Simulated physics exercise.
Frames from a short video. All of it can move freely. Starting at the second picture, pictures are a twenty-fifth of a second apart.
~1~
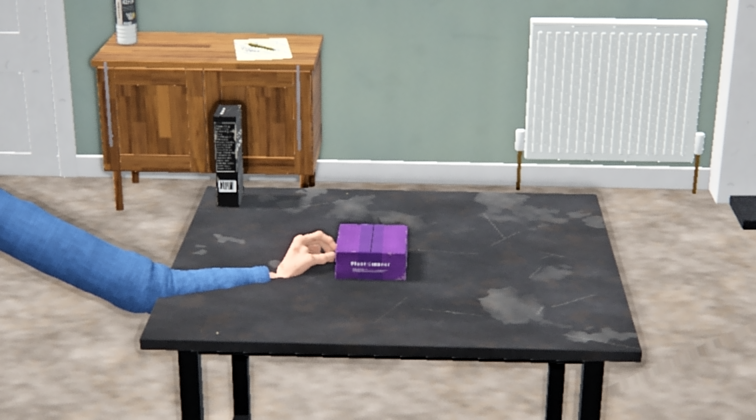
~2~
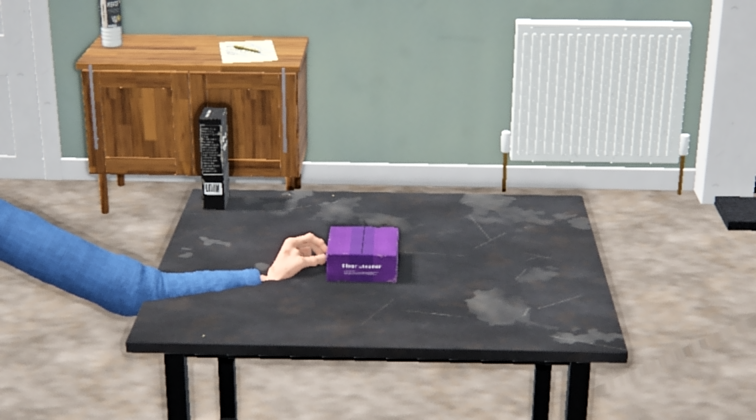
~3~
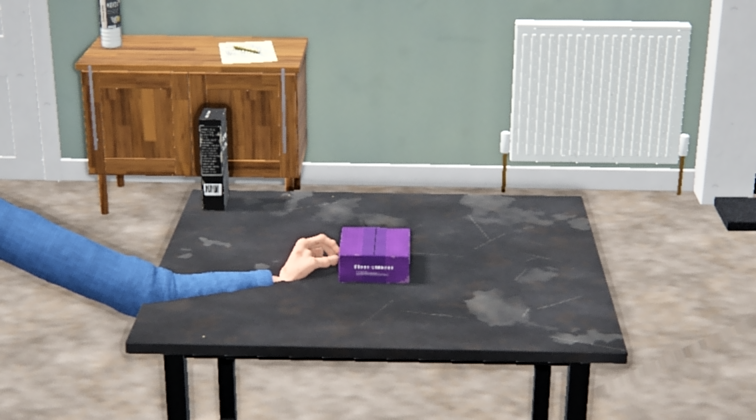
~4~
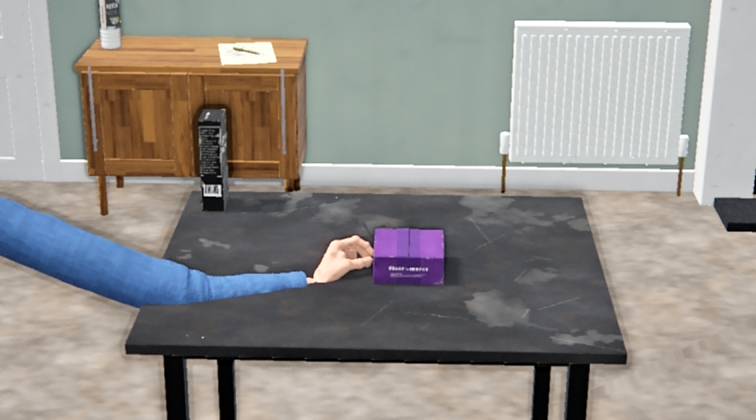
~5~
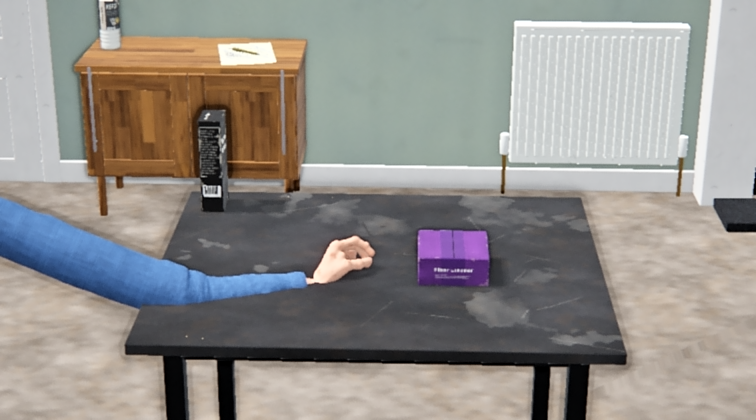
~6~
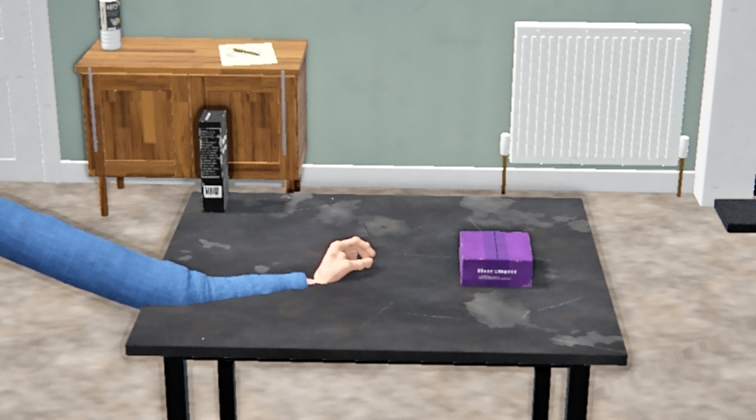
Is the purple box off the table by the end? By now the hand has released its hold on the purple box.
Yes, it finishes off the table.
Then, 0.10 s on from there, purple box shifted well along near (591, 261).
Then, 0.30 s on from there, purple box now off the table.
Then, 0.50 s on from there, things are still on the move.
Then, 0.60 s on from there, as before.
In the end, off the table, purple box.
